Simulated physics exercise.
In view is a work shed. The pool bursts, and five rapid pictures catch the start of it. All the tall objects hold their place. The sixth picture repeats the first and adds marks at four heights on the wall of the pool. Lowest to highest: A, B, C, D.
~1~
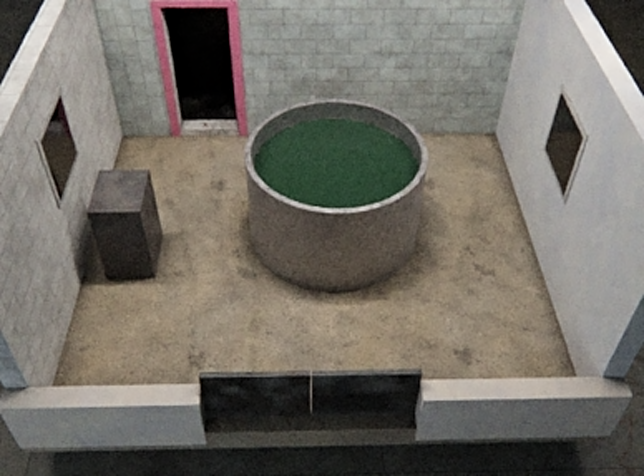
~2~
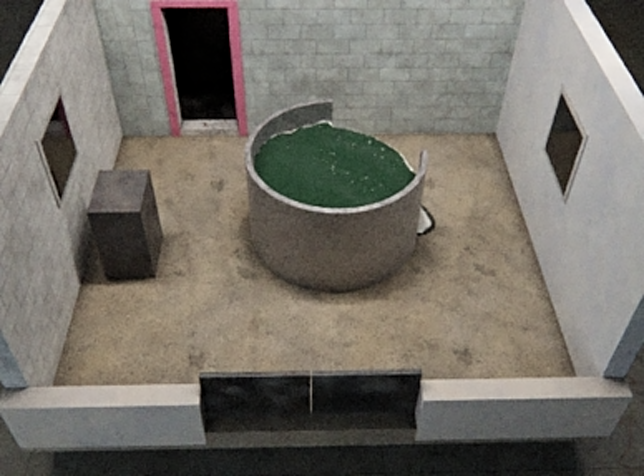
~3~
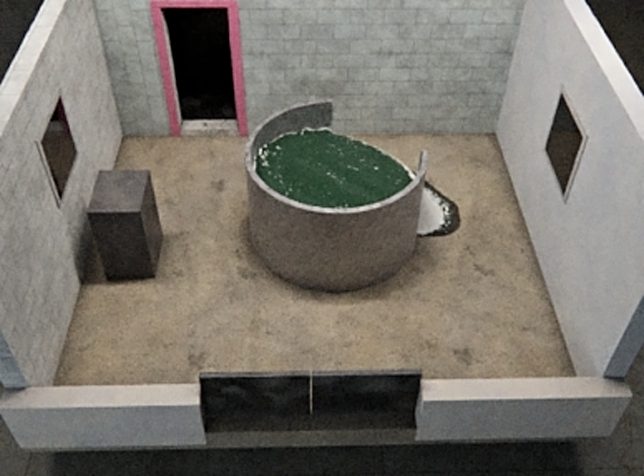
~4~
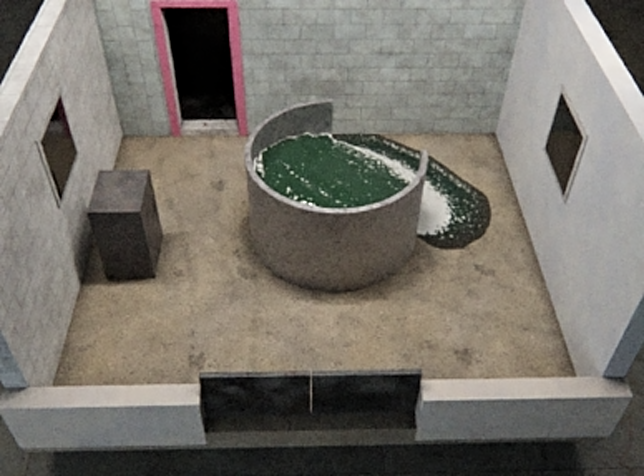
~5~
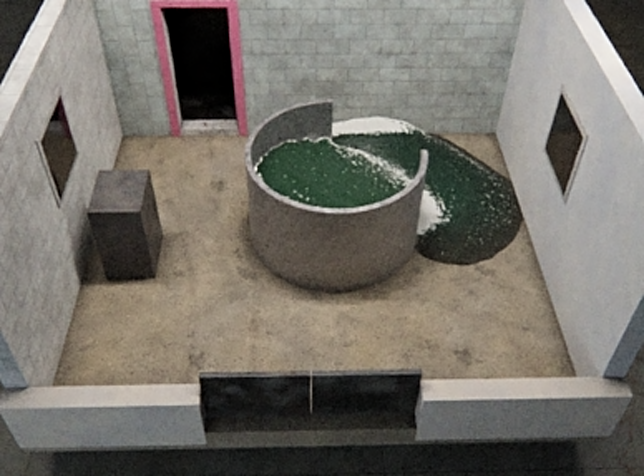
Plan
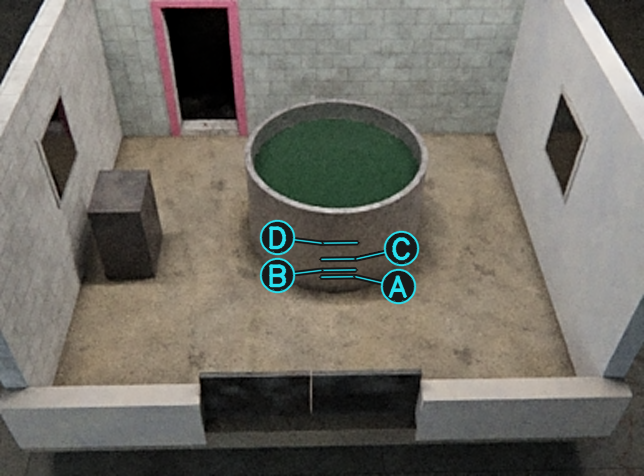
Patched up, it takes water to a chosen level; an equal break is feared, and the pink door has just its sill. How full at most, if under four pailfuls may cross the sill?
I would pick level D.
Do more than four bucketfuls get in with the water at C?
No.
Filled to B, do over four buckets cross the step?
No.
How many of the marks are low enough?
All of them.
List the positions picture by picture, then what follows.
Water in the pool at rest, its middle at (336, 168); foot of the pink doorway at (210, 135); shut gate at (311, 379), in the first picture.
In the second picture, 2 % of the ground under water, visible out to (423, 229).
In the third picture, 6 % of the ground under water, visible out to (453, 222).
In the fourth picture, 13 % of the ground under water, visible out to (479, 219).
In the fifth picture, 21 % of the ground under water, visible out to (517, 216).
In cyan, A at (338, 276); B at (338, 270); C at (338, 259); D at (339, 242); from the bottom up A, B, C, D.
Choosing A, nothing gets over.
Choosing B, nothing gets over.
Choosing C, nothing gets over.
Choosing D, a splash gets over, under a bucket.
